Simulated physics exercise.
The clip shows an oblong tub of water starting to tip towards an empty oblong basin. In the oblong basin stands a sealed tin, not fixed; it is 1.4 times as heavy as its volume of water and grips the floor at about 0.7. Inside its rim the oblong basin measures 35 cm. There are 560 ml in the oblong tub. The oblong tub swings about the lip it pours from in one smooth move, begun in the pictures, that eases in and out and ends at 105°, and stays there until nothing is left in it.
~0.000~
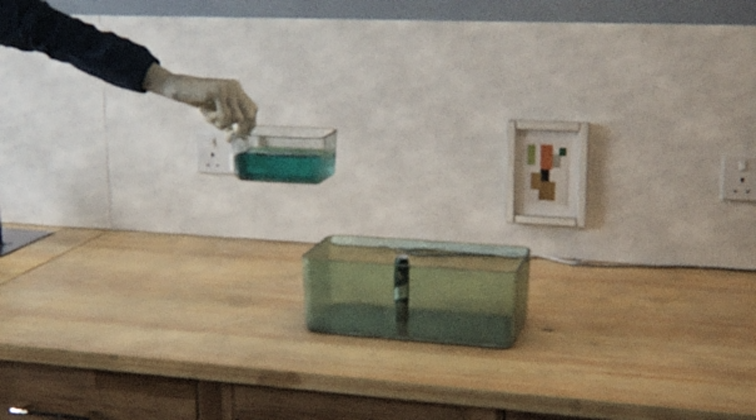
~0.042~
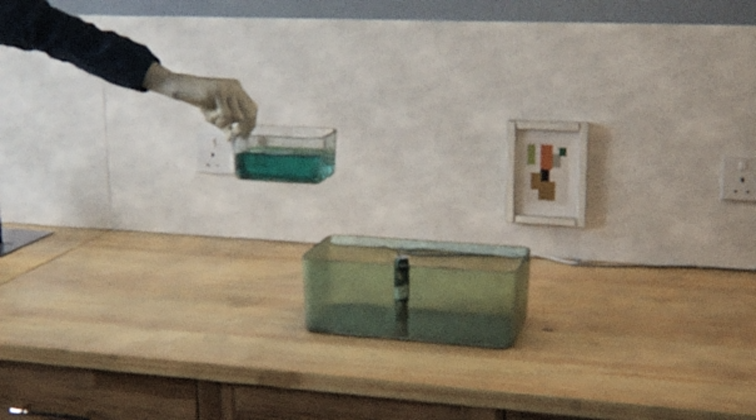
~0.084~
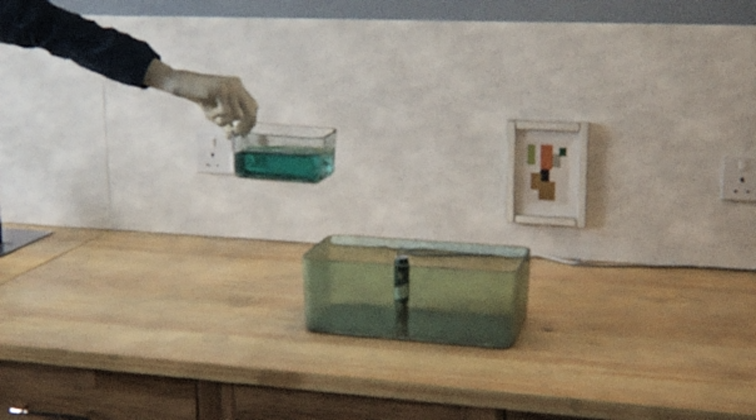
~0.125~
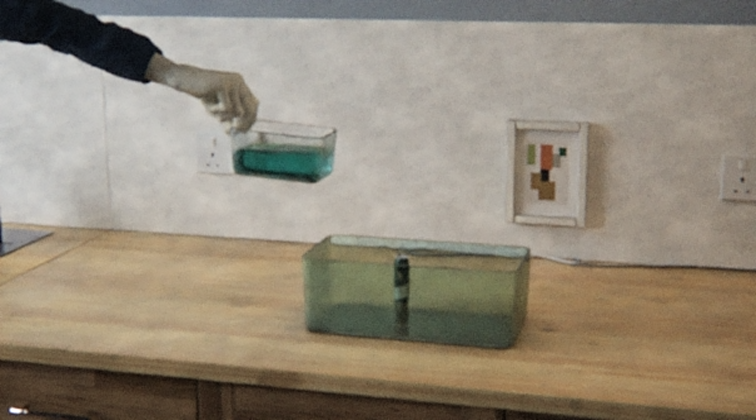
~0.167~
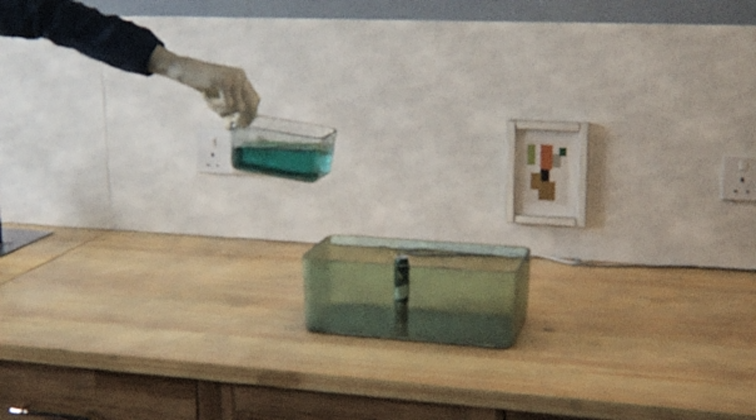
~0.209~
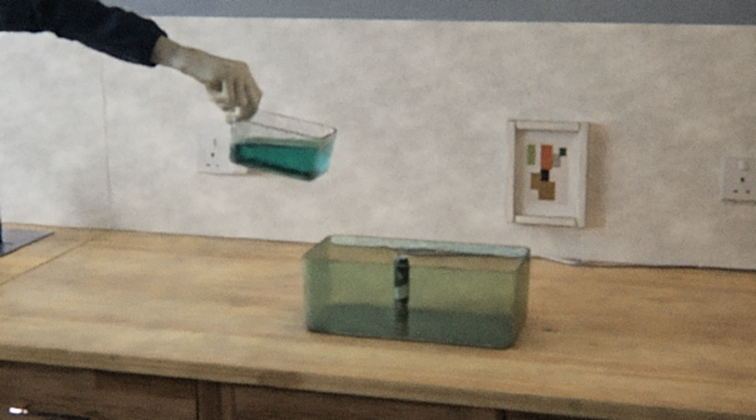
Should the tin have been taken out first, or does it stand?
The tin keeps standing.
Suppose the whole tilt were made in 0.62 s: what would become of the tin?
Then it stays up.
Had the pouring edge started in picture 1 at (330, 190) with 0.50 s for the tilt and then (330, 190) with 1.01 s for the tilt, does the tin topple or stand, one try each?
First it goes over; then it falls.
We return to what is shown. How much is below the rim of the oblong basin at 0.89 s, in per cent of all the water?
Some 64 per cent.
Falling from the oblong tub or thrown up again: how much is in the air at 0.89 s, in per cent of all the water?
Some 24 per cent.
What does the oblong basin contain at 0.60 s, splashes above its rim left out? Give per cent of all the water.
Near 0 in a hundred.
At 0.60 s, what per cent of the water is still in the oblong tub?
Near 66 in a hundred.
By 0.60 s the tilt is 68° and 66 per cent is still to pour; the tin stands where it began.
By 0.89 s the tilt is 101° and 12 per cent is still to pour; the tin stands where it began.
By 1.18 s the tilt is 105° and 0 per cent is still to pour; the tin stands where it began.
By 1.51 s the tilt is 105° and 0 per cent is still to pour; the tin stands where it began.
At rest the tin stands where it began.
